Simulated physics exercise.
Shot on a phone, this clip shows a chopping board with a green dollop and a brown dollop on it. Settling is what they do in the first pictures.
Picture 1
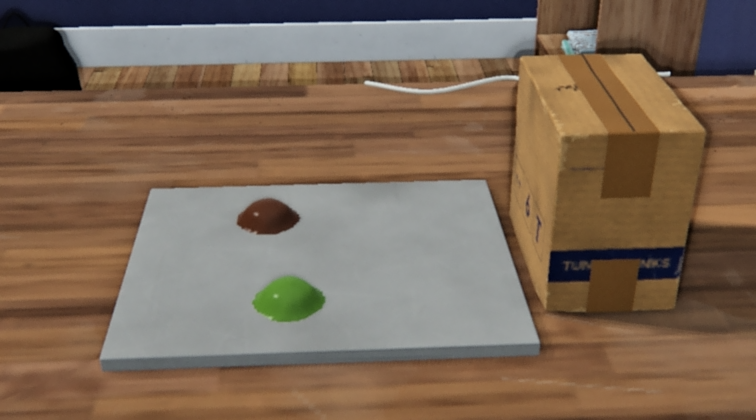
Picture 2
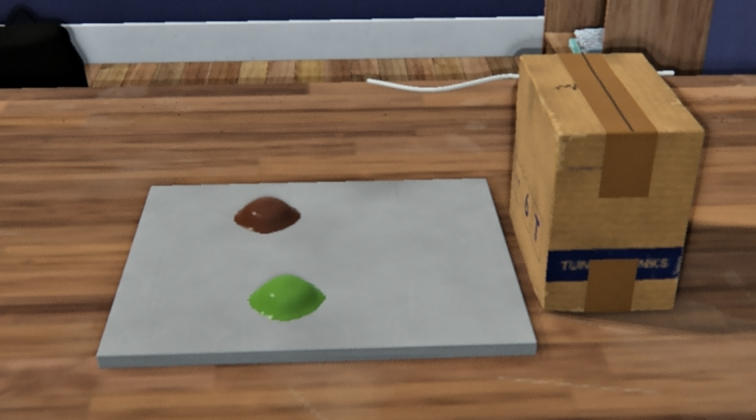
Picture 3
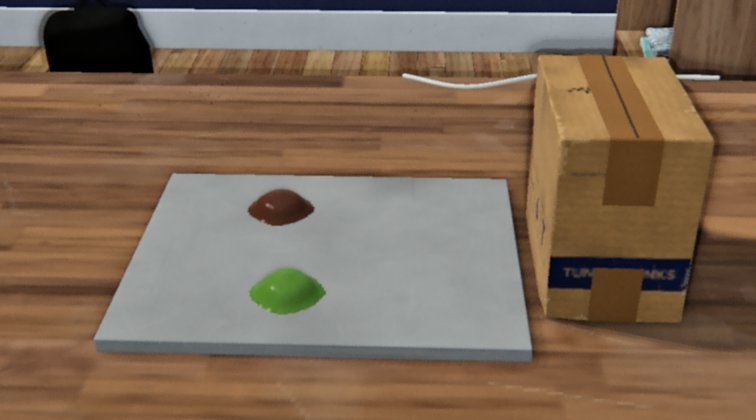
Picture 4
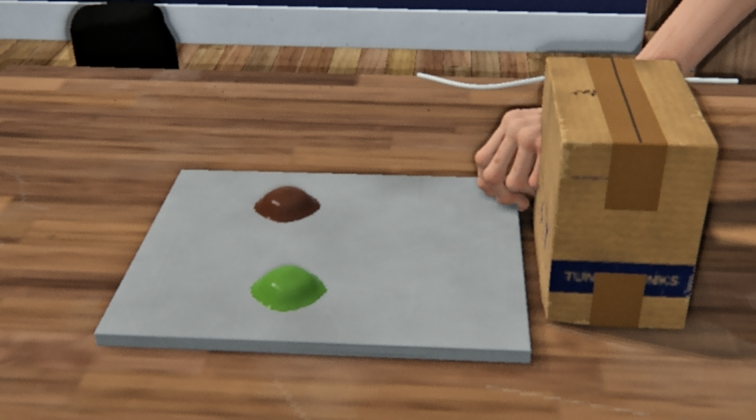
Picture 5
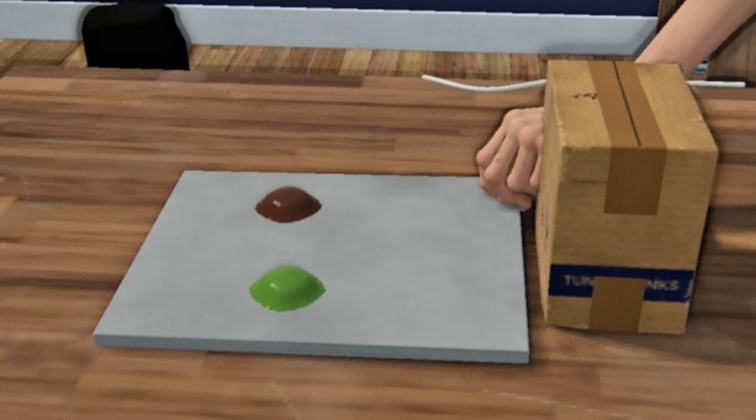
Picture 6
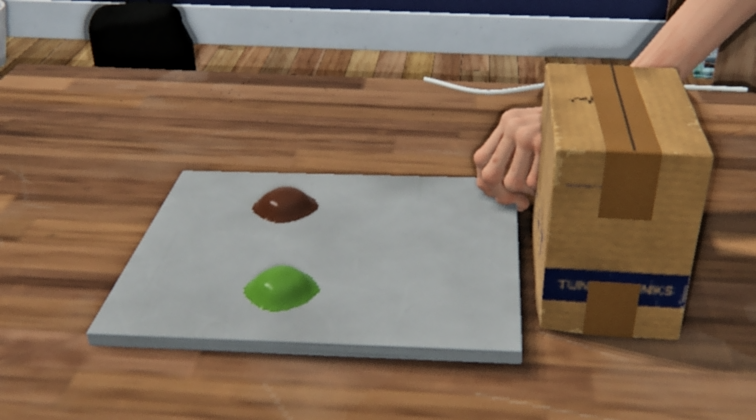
A hand reaches in behind the box and grips the board holding two dollops.
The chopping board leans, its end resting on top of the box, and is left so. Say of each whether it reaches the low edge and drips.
The green dollop? It stays put. The brown dollop stays put.
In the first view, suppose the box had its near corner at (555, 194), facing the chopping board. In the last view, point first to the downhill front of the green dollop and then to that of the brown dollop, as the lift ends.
(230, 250), (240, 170).
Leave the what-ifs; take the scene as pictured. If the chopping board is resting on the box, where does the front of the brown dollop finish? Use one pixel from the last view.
I'd put it at about (232, 161).
Shortly, slope about 32°; the green dollop has not moved; the brown dollop has not moved.
Then, the green dollop has not moved; the brown dollop has not moved.
At the finish, slope about 32°; the green dollop has not moved; the brown dollop has not moved.
